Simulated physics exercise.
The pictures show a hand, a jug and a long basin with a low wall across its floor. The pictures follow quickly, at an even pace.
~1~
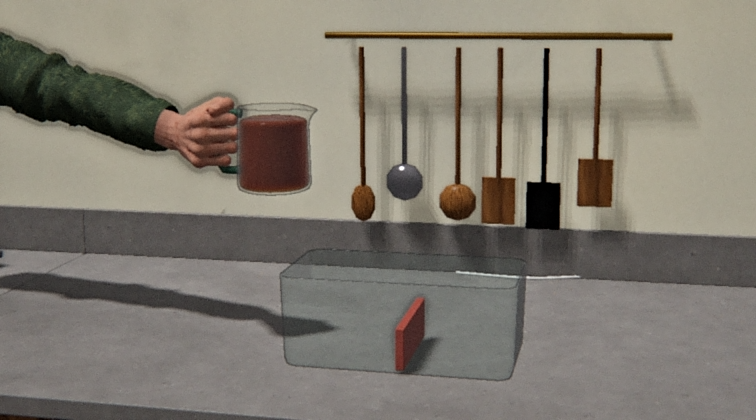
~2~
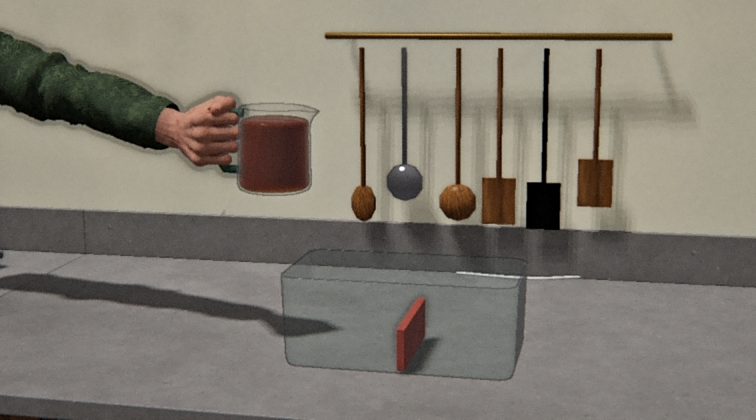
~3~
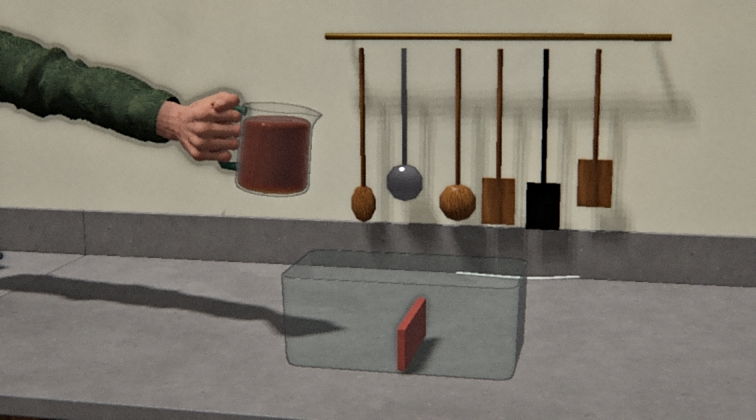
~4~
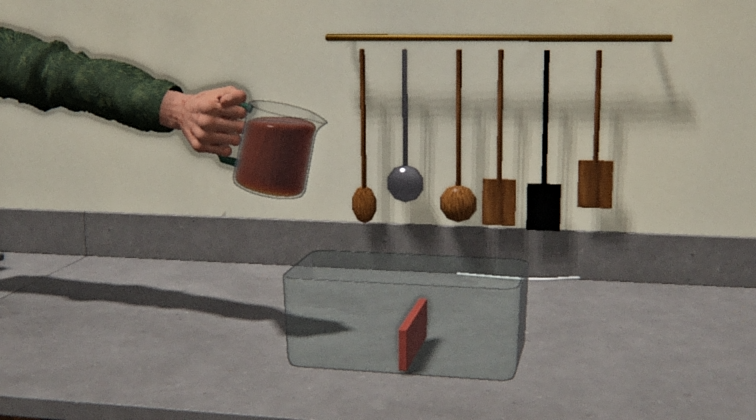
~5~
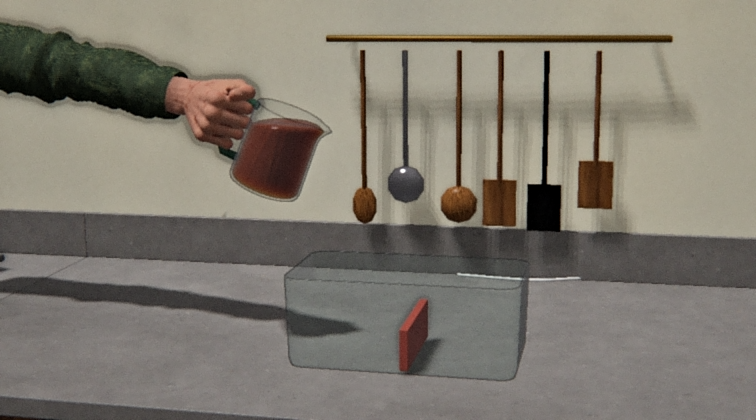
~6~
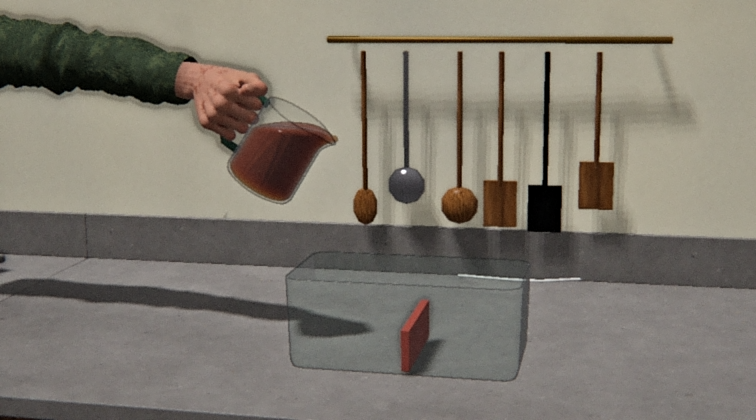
In a kitchen with a cream wall, a grey worktop is seen from the front and slightly above, the camera almost still. A hand in a dark green sleeve holds a clear jug of reddish-brown liquid at left, above a long clear basin with a low red wall inside, while six utensils hang from a rail behind. The hand tilts the jug rightward, slowly then faster, shifting slightly right as the liquid reaches the lip.
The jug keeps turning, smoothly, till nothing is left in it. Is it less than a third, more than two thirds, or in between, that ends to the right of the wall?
It comes to under a third.
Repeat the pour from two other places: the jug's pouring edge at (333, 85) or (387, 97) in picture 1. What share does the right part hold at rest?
The first gives 10 %, the second 90 %.
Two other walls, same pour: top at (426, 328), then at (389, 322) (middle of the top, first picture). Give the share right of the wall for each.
Roughly 10 per cent, and 10 per cent.
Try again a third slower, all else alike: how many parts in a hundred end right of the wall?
About 5 per cent.
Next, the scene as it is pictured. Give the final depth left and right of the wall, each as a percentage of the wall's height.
The left part 40 per cent, the right part 0.
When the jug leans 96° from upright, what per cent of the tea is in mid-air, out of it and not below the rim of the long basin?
Near 30 %.
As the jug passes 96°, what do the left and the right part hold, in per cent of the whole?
Some 15 per cent left and 0 right.
A moment on, the jug is tipped on its side and 59 per cent is still to pour, 13 is left of the wall and 0 right of it.
Next, the jug is tipped right over and 14 per cent is still to pour, 67 is left of the wall and 1 right of it.
Then the jug is tipped right over and 2 per cent is still to pour, 87 is left of the wall and 3 right of it.
Later the jug is tipped right over and 0 per cent is still to pour, 91 is left of the wall and 4 right of it.
At rest 92 per cent lies left of the wall, 4 right of it and 4 outside.
